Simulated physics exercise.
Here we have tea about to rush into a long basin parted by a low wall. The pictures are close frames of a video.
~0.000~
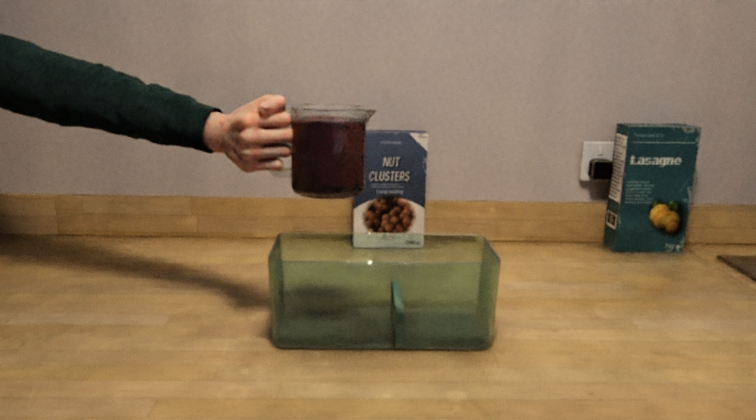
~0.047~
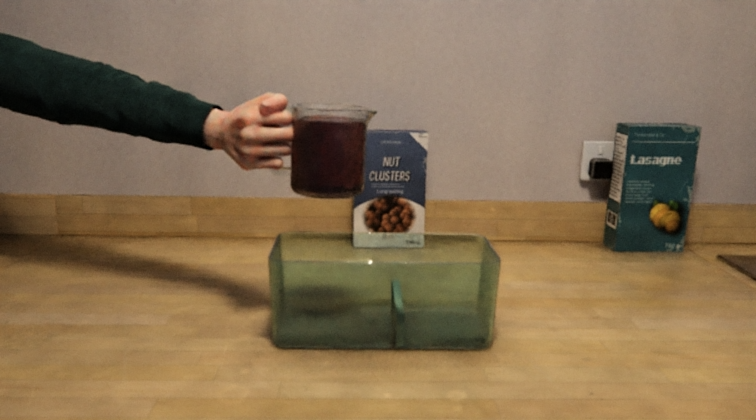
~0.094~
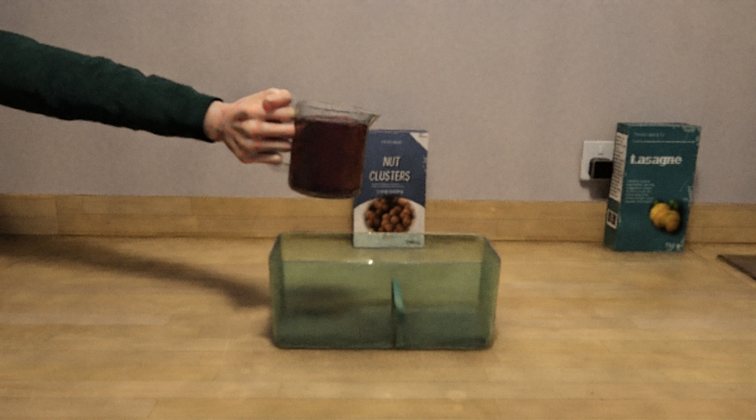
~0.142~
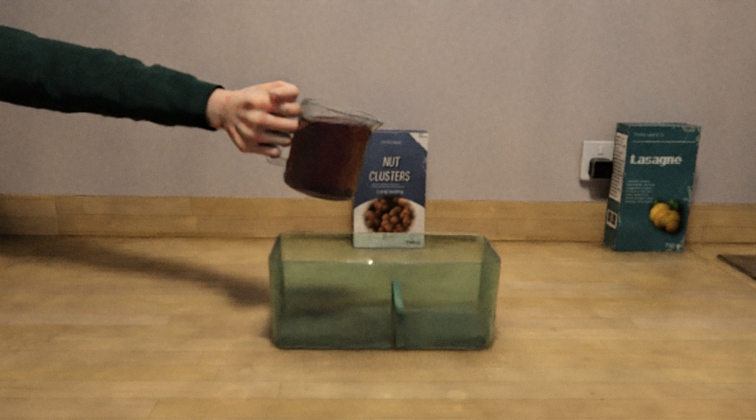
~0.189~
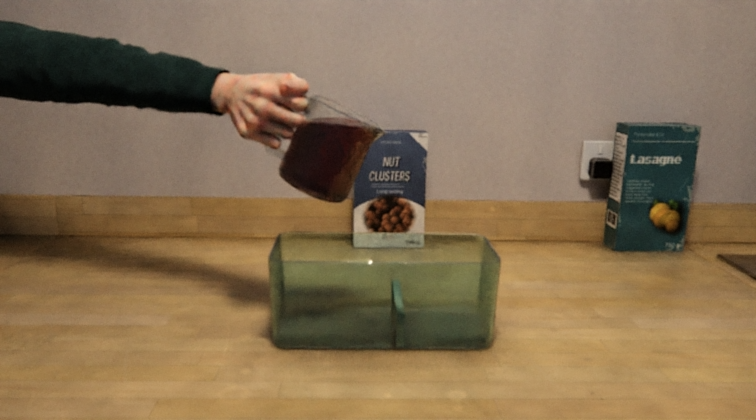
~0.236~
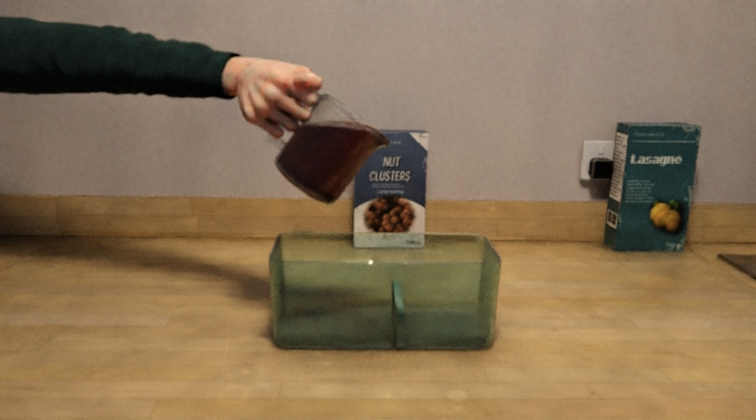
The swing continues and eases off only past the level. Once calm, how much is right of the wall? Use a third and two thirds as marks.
The share right of the wall is over two thirds.
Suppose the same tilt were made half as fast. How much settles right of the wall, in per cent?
Some 85 per cent.
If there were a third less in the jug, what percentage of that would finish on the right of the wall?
Close to 80 per cent.
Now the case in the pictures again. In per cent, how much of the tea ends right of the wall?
Near 85 %.
A moment on, the jug is tipped right over and 53 per cent is still to pour, 0 is left of the wall and 20 right of it.
Next, the jug is tipped right over and 11 per cent is still to pour, 8 is left of the wall and 68 right of it.
Then the jug is tipped right over and 1 per cent is still to pour, 13 is left of the wall and 82 right of it.
Later the jug is tipped right over and 0 per cent is still to pour, 15 is left of the wall and 83 right of it.
At rest 15 per cent lies left of the wall, 84 right of it and 2 outside.
